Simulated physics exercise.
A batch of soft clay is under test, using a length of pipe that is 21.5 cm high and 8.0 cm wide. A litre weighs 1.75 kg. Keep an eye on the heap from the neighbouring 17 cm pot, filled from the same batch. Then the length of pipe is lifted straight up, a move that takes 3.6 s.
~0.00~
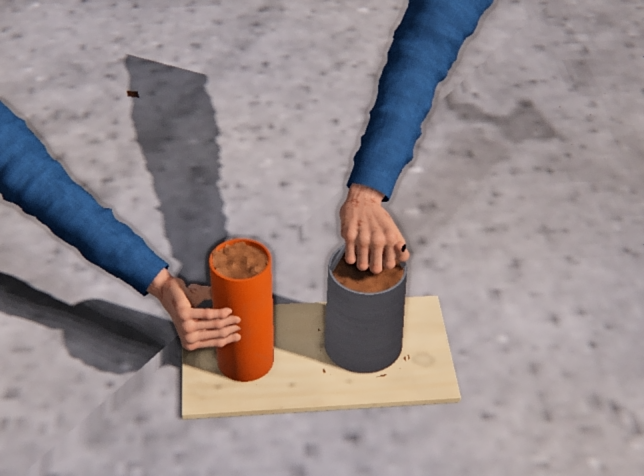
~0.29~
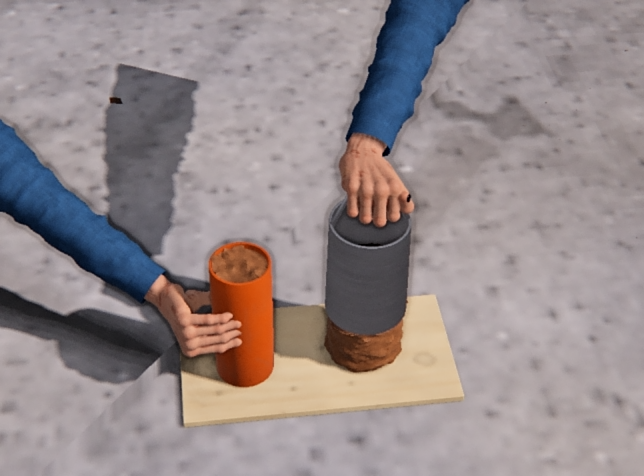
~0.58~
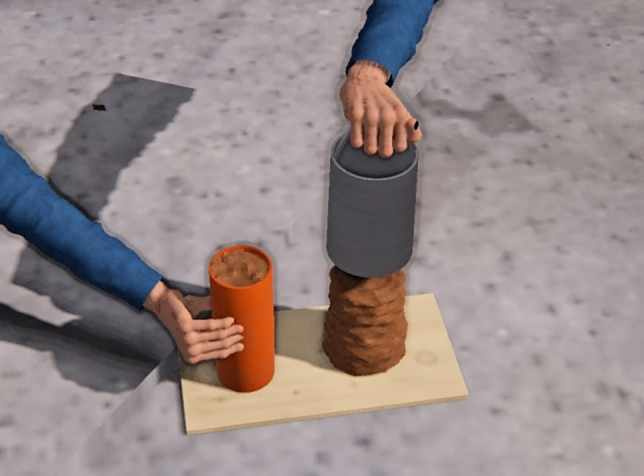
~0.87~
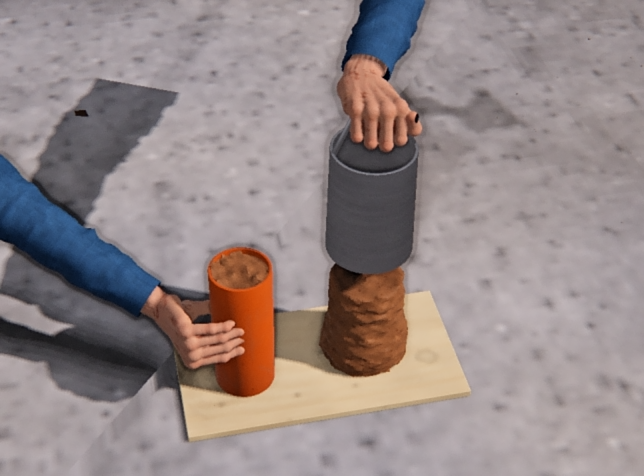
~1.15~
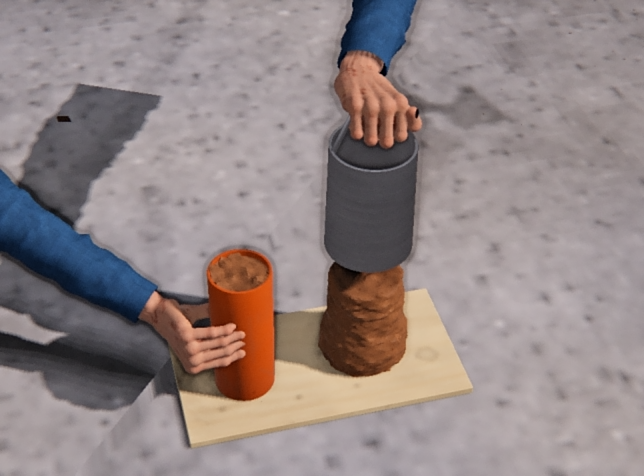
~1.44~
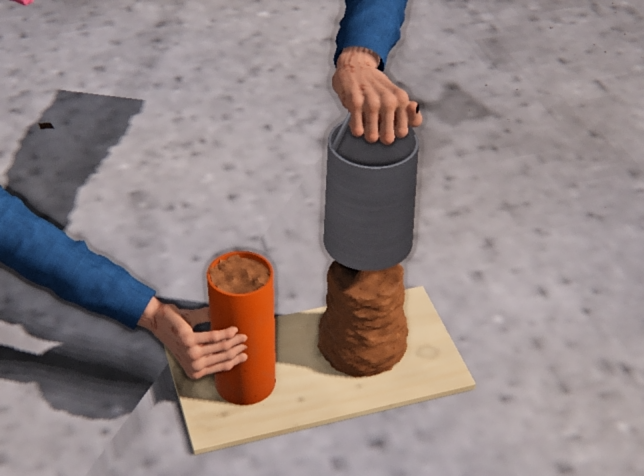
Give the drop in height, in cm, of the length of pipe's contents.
5 cm.
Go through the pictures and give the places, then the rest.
The first picture shows middle of the pot's mouth at (368, 268), still down; middle of the length of pipe's top at (240, 261), not yet moved.
The second picture shows middle of the pot's mouth at (370, 222), raised 9.0 cm; middle of the length of pipe's top at (240, 265), not yet moved.
The third picture shows middle of the pot's mouth at (375, 154), raised 21 cm; the heap from the pot 15 cm high and 13 cm wide, top at (368, 277); middle of the length of pipe's top at (241, 268), not yet moved.
The fourth picture shows middle of the pot's mouth at (374, 149), raised 21 cm; the heap from the pot 15 cm high and 13 cm wide, top at (367, 276); middle of the length of pipe's top at (240, 270), not yet moved.
The fifth picture shows middle of the pot's mouth at (373, 146), raised 21 cm; the heap from the pot 15 cm high and 13 cm wide, top at (366, 275); middle of the length of pipe's top at (240, 272), not yet moved.
The sixth picture shows middle of the pot's mouth at (373, 143), raised 21 cm; the heap from the pot 15 cm high and 13 cm wide, top at (366, 275); middle of the length of pipe's top at (240, 275), not yet moved.
By 2.3 s, the length of pipe is up 4.6 cm; the soft clay has come down 0.0 cm to 22 cm and is 8.0 cm wide.
By 3.2 s, the length of pipe is up 13 cm; the soft clay has come down 0.8 cm to 21 cm and is 8.7 cm wide.
By 4.1 s, the length of pipe is up 21 cm; the soft clay has come down 5.1 cm to 16 cm and is 12 cm wide.
By 5.2 s, the length of pipe is clear; the soft clay has come down 5.3 cm to 16 cm and is 12 cm wide.
By 5.6 s, at rest, the length of pipe is clear; the soft clay has come down 5.3 cm to 16 cm and is 12 cm wide.
